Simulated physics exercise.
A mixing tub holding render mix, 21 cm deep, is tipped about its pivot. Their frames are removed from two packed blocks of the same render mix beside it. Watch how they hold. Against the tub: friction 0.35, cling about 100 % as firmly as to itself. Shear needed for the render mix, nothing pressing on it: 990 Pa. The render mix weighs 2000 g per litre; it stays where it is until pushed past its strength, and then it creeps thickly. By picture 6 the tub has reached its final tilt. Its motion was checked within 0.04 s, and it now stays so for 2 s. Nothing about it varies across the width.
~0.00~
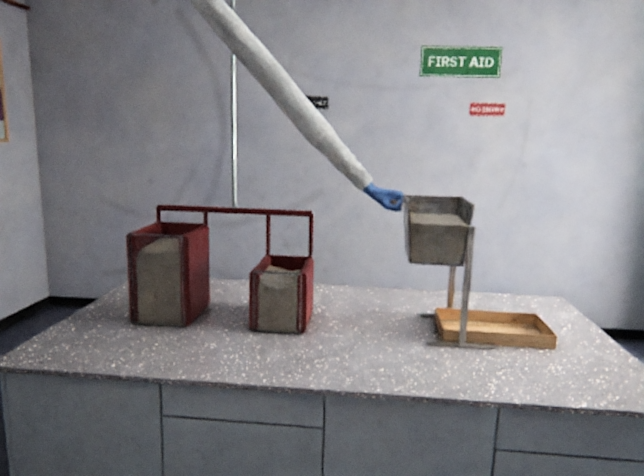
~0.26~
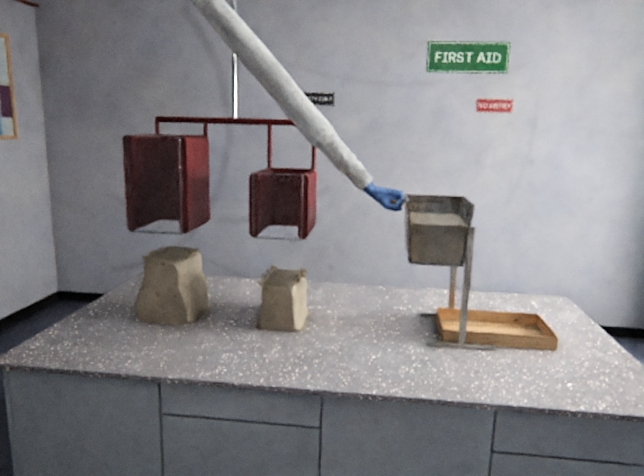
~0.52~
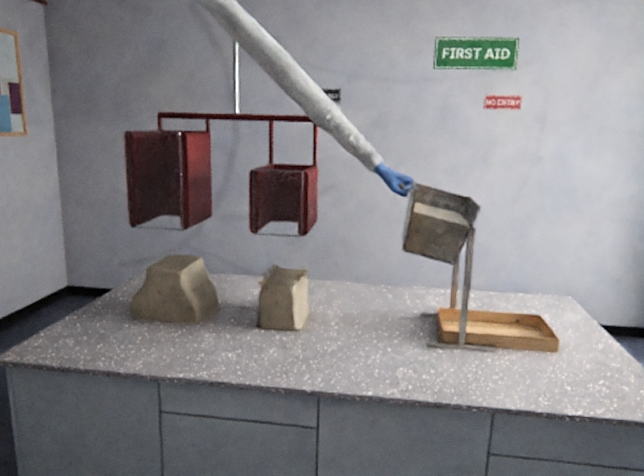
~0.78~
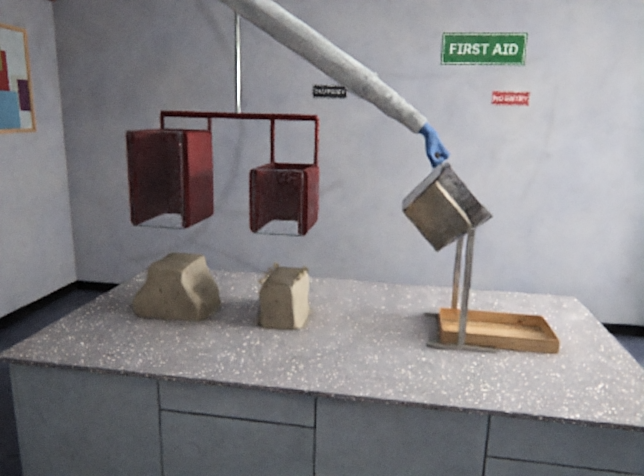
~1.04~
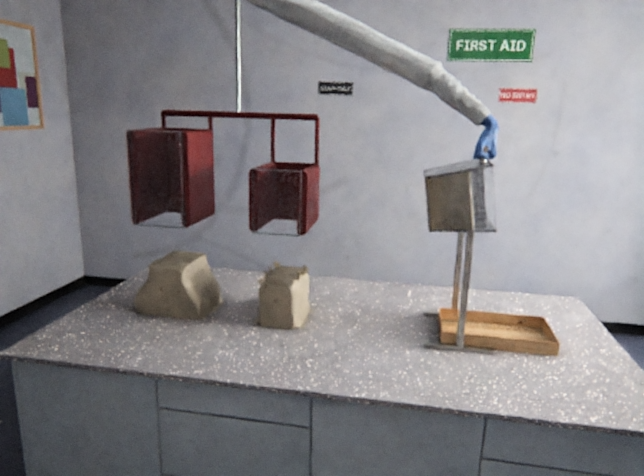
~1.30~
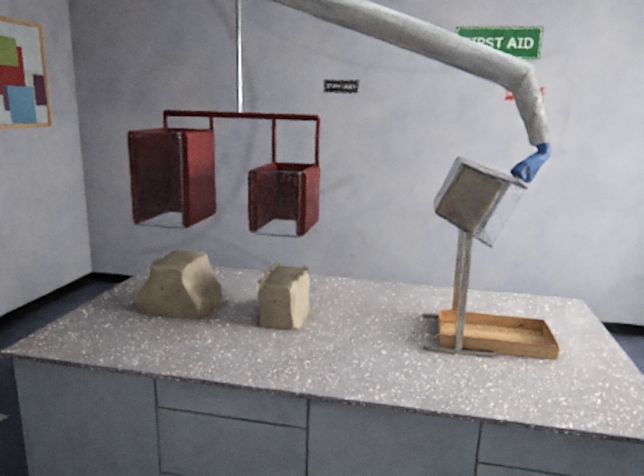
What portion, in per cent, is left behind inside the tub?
The portion left inside is around 10 %.
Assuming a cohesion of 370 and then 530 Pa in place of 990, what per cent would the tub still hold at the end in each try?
About 12 % first, about 6 % second.
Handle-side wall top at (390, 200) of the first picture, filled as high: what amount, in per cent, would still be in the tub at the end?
The tub would end up holding some 7 % of it.
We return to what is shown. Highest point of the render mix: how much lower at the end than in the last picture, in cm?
Roughly 13 cm.
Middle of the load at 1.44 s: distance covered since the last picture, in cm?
Around 4 cm.
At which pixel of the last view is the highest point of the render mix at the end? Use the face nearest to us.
(446, 205).
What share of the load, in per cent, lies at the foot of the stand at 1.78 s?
Down at that time: Approx. 0 %.
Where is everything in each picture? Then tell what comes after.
Handle-side rim at (410, 203), tilt 0 degrees; highest point of the render mix at (414, 223); test blocks 30 cm, 19 cm high (left to right), in the first picture.
Handle-side rim at (410, 203), tilt 0 degrees; highest point of the render mix at (413, 223); test blocks 25 cm, 19 cm high (left to right), in the second picture.
Handle-side rim at (418, 190), tilt 13 degrees; highest point of the render mix at (418, 212); test blocks 22 cm, 19 cm high (left to right), in the third picture.
Handle-side rim at (451, 167), tilt 47 degrees; highest point of the render mix at (437, 185); test blocks 22 cm, 19 cm high (left to right), in the fourth picture.
Handle-side rim at (493, 167), tilt 81 degrees; highest point of the render mix at (467, 173); test blocks 22 cm, 19 cm high (left to right), in the fifth picture.
Handle-side rim at (525, 190), tilt 113 degrees; highest point of the render mix at (464, 169); test blocks 22 cm, 19 cm high (left to right), in the sixth picture.
By 1.44 s, the tub is at 113 degrees and holds 100 %.
By 1.61 s, the tub is at 113 degrees and holds 62 %.
By 1.78 s, the tub is at 113 degrees and holds 26 %.
By 1.95 s, the tub is at 113 degrees and holds 10 %.
By 3.30 s, at the end, the tub is at 113 degrees and holds 10 %.
